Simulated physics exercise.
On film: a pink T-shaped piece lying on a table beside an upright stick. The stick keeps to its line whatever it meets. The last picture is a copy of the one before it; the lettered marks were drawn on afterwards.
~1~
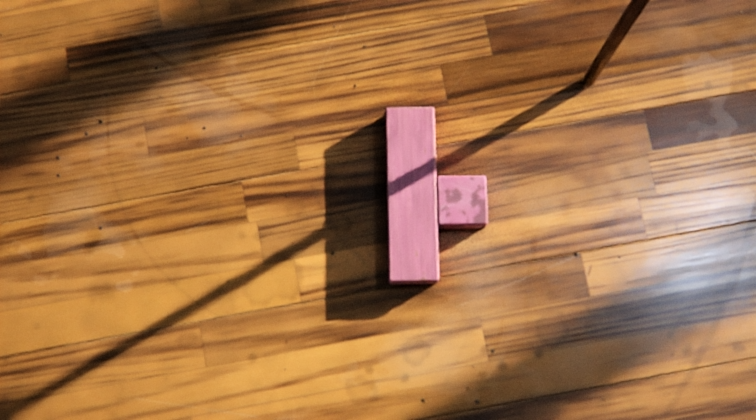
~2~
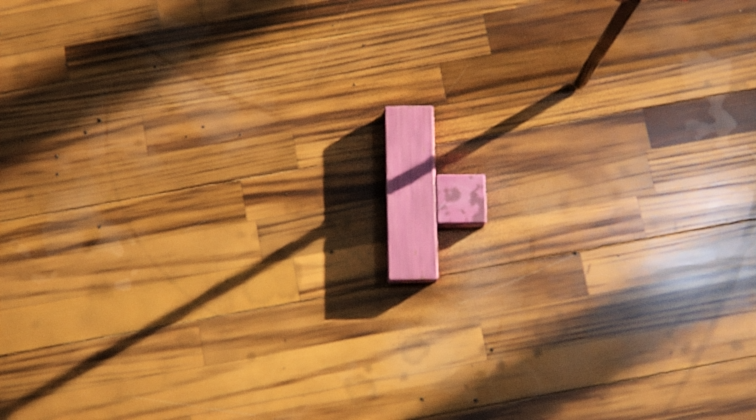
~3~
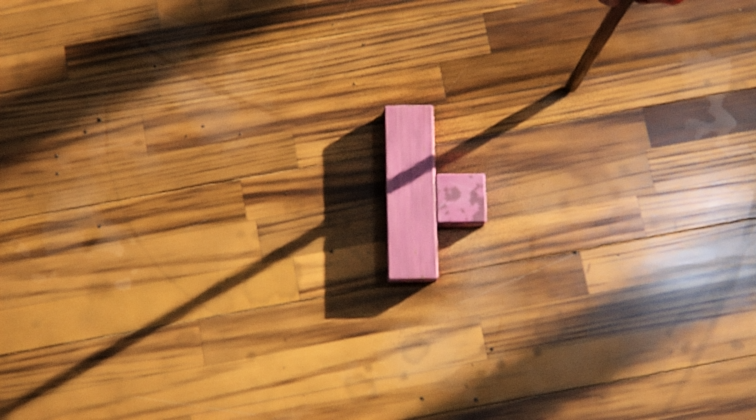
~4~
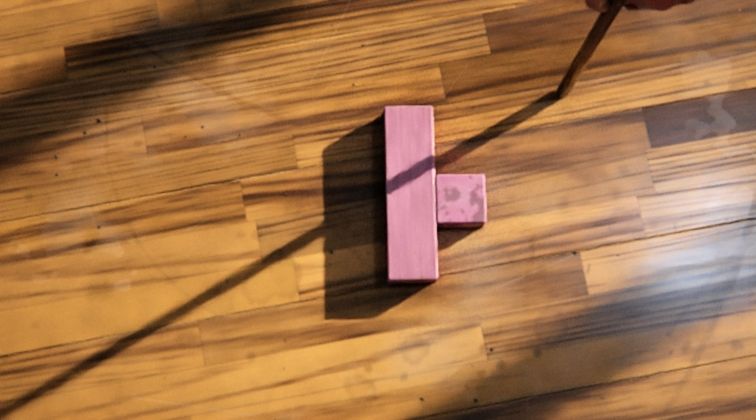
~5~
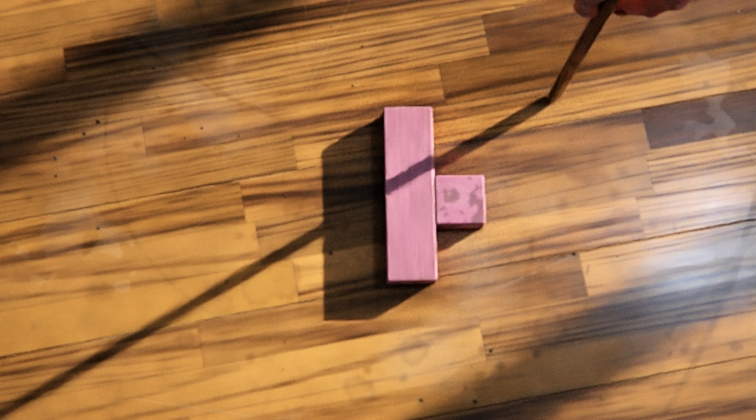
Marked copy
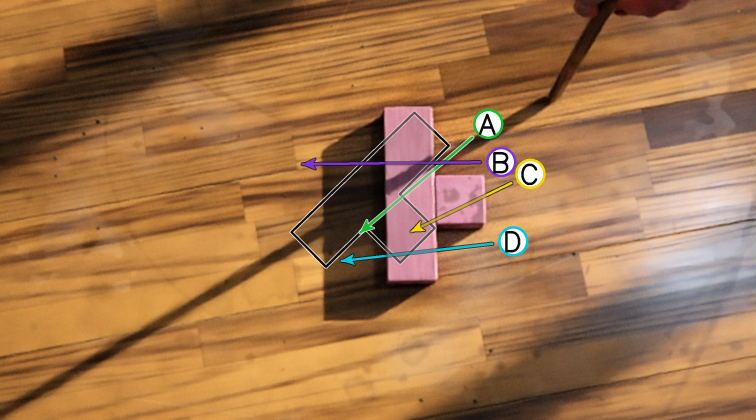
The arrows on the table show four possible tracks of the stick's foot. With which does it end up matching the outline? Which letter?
D.
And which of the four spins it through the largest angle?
That is B.
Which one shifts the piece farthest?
A.
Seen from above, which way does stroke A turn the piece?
Anticlockwise.
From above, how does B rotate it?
Anticlockwise.
On the marked copy, A from (472, 137) to (361, 232); B from (480, 162) to (303, 164); C from (512, 183) to (411, 232); D from (492, 244) to (341, 261).
Taking D. A third of the way, foot of the stick (438, 250), piece (408, 192).
Two thirds of the way, foot of the stick (382, 257), piece (382, 190).
When it is over, foot of the stick (341, 261), piece (369, 184); it fills the outline.
As for the rest, A leaves the piece out of the outline, at (347, 265); B leaves the piece out of the outline, at (349, 218); C leaves the piece out of the outline, at (342, 185).
